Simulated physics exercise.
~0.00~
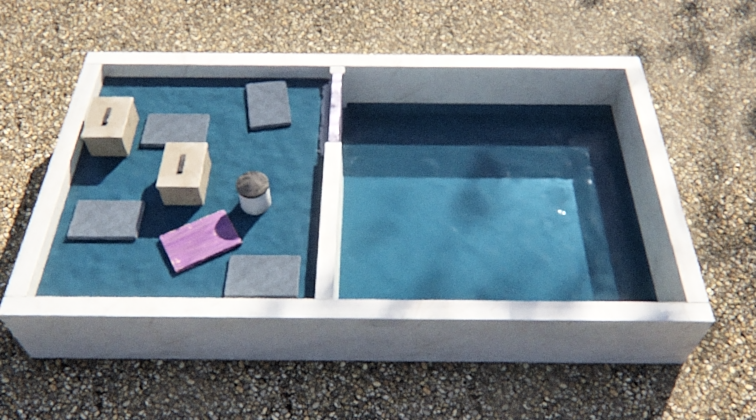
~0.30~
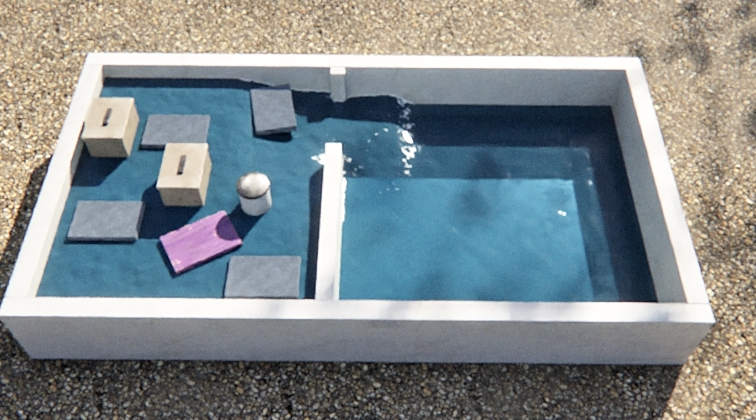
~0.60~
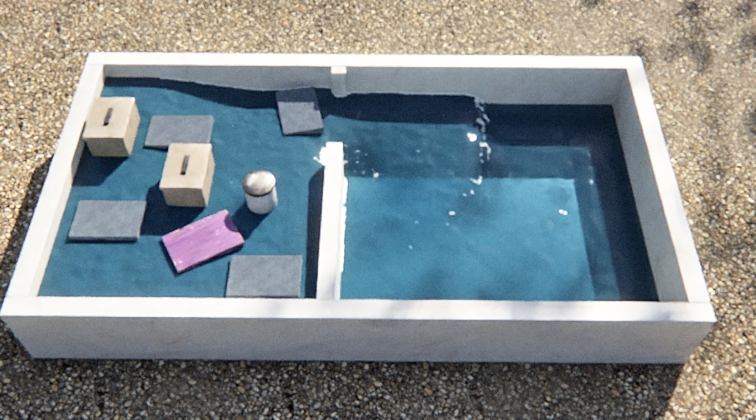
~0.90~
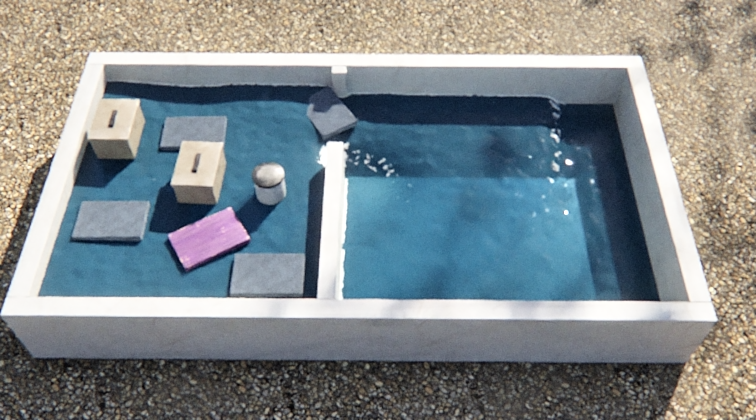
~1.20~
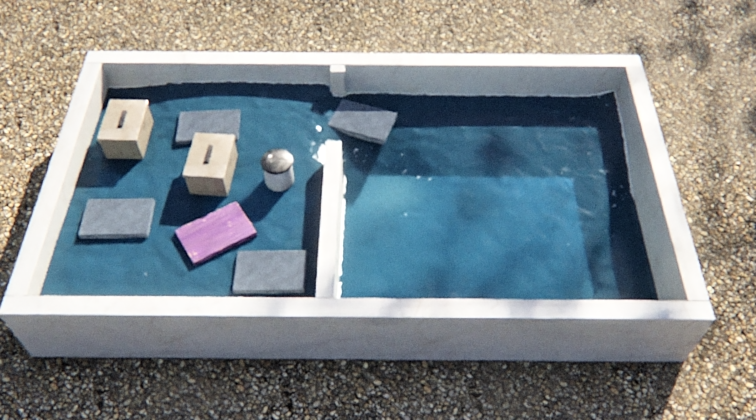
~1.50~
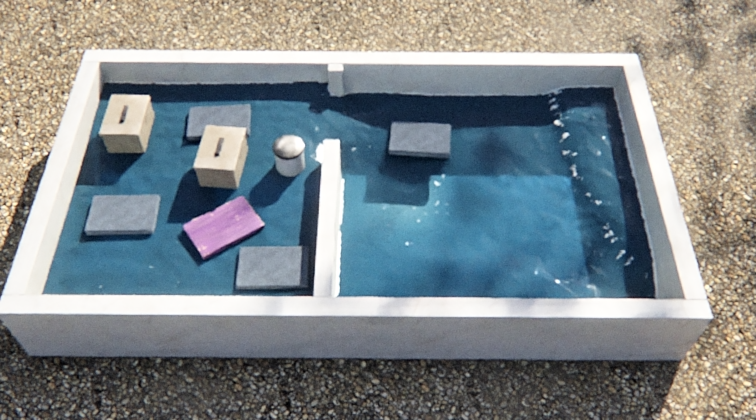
The clip opens on two water-filled basins with white walls, gray slabs, boxes, a pail and a purple float scattered across the left one. The board closing the gap between them disappears and ripples spread rightward, then one gray slab drifts through the opening as the other objects shift slightly.
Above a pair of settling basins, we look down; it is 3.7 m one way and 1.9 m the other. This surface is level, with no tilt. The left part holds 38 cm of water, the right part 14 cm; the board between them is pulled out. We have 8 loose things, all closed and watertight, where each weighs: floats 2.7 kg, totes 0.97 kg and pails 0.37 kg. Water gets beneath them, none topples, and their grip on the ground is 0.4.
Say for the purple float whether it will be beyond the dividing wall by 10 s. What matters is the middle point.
It doesn't travel far enough.
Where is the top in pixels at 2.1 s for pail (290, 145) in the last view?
Close to pixel (355, 125).
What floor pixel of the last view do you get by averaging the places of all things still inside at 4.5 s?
Close to pixel (296, 202).
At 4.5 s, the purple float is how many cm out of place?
Shift by then: About 40 cm.
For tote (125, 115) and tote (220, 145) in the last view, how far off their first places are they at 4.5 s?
Net displacement, in order: 20 cm; 60 cm.
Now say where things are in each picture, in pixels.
The purple float at (200, 239), afloat; 38 cm deep round most things; 0 of 8 have shifted, in the first frame.
The purple float at (201, 240) floats; 38 cm deep round most things; 0 of 8 have shifted, in the second frame.
The purple float at (202, 240) floats; about 1700 L in view; 1 of 8 have shifted, in the third frame.
The purple float at (209, 237), afloat, 4 cm from its start; about 1700 L in view; 4 of 8 have shifted, in the fourth frame.
The purple float at (215, 231) floats, 11 cm from its start; about 1700 L in view; 8 of 8 have shifted, in the fifth frame.
The purple float at (223, 225) floats, 18 cm from its start; about 1700 L in view; 8 of 8 have shifted, in the sixth frame.
After 2.1 s the purple float is near (230, 217), 0.3 m from its start, afloat; 2 of 8 are over the mark; 8 afloat.
After 4.5 s the purple float is near (242, 206), 0.4 m from its start, afloat; 2 of 8 are over the mark; 8 afloat.
After 7.0 s the purple float is near (215, 224), 0.2 m from its start, afloat; 2 of 8 are over the mark; 8 afloat.
After 10.0 s the purple float is near (245, 218), 0.3 m from its start, afloat; 2 of 8 are over the mark; 8 afloat.
